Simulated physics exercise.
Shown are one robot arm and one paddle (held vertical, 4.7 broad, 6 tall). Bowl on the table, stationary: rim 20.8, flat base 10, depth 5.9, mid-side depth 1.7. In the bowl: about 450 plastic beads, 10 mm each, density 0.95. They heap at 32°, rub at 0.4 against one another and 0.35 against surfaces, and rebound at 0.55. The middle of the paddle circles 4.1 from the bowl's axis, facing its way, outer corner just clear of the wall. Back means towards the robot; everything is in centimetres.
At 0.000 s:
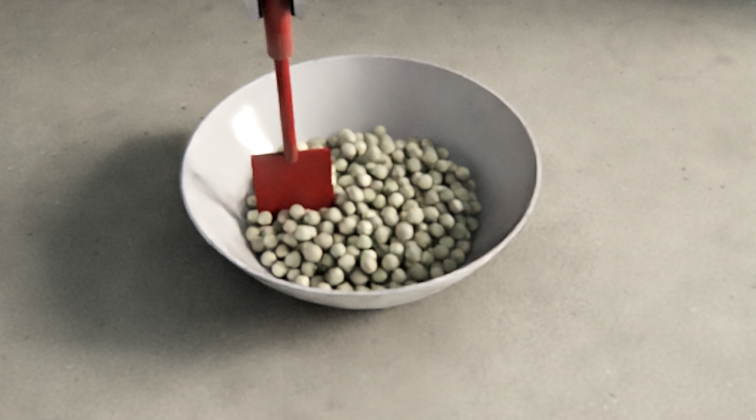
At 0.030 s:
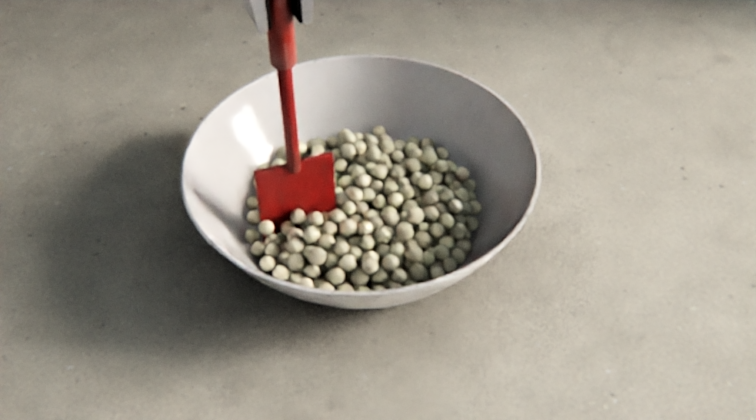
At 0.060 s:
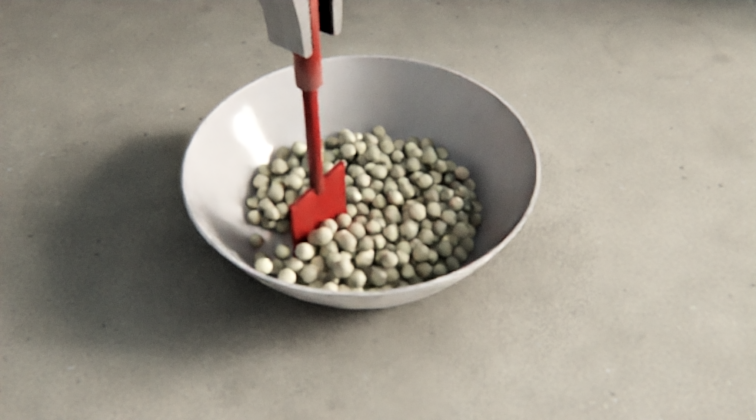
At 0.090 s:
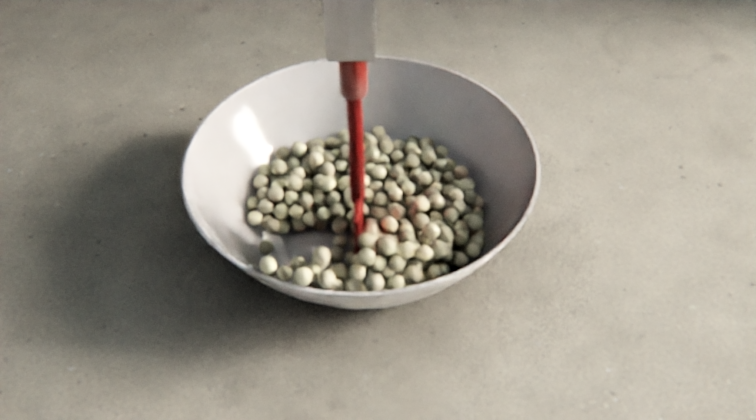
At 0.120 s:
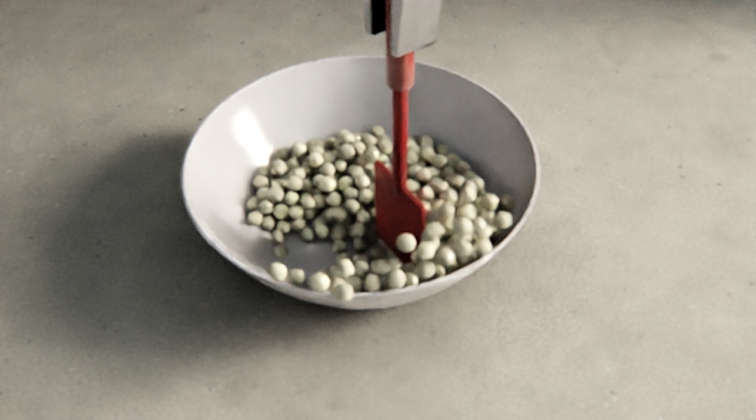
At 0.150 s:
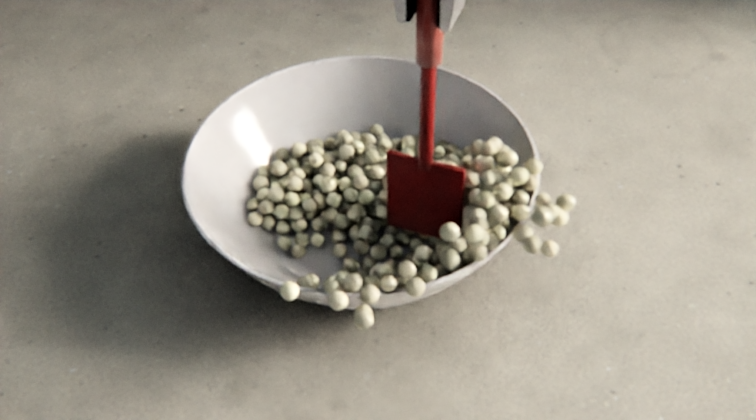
Red paddle on a robot arm sweeping around a white bowl of pale green beads, pushing some over the front and right rim.
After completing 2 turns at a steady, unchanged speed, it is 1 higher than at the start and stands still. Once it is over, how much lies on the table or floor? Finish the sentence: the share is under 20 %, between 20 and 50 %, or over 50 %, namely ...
The share is between 20 and 50 %.
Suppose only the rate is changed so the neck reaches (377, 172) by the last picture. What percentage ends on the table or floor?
I'd put it close to 5 per cent.
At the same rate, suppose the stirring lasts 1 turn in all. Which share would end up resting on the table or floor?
Close to 30 in a hundred.
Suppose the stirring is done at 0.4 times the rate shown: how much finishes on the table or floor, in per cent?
Close to 0 in a hundred.
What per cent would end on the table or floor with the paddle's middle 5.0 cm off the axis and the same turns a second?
Roughly 40 percent, I'd expect.
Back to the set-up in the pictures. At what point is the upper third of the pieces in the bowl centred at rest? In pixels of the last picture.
Centre of top third: Approx. (357, 201).
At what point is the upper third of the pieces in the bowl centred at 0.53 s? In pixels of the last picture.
Roughly pixel (425, 218).
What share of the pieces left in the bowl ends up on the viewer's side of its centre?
About 50 per cent.
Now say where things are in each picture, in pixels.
The first picture shows paddle neck at (289, 133), 0° round; upper third of the load around (368, 198), from x 250 to 475, top at y 130; 446 in the bowl.
The second picture shows paddle neck at (292, 143), 13° round; upper third of the load around (365, 206), from x 250 to 475, top at y 130.
The third picture shows paddle neck at (315, 164), 46° round; upper third of the load around (363, 228), from x 255 to 475, top at y 130.
The fourth picture shows paddle neck at (357, 173), 81° round; upper third of the load around (390, 243), from x 255 to 475, top at y 130.
The fifth picture shows paddle neck at (400, 164), 115° round; upper third of the load around (435, 229), from x 255 to 505, top at y 130; 443 in the bowl, 3 in flight or on the tool.
The sixth picture shows paddle neck at (426, 141), 150° round; upper third of the load around (473, 203), from x 255 to 565, top at y 130; 430 in the bowl, 16 in flight or on the tool.
By 0.34 s, 9° round, highest piece 12 above the table; 327 in the bowl, 61 on the table or floor, 58 in flight or on the tool.
By 0.53 s, 228° round, highest piece 8 above the table; 291 in the bowl, 143 on the table or floor, 12 in flight or on the tool.
By 0.82 s, 0° round, highest piece 7 above the table; 281 in the bowl, 164 on the table or floor, 1 in flight or on the tool.
By 1.52 s, 0° round, highest piece 3 above the table; 281 in the bowl, 165 on the table or floor.
Final count, 281 in the bowl, 165 on the table or floor. That is 37 % on the table or floor.
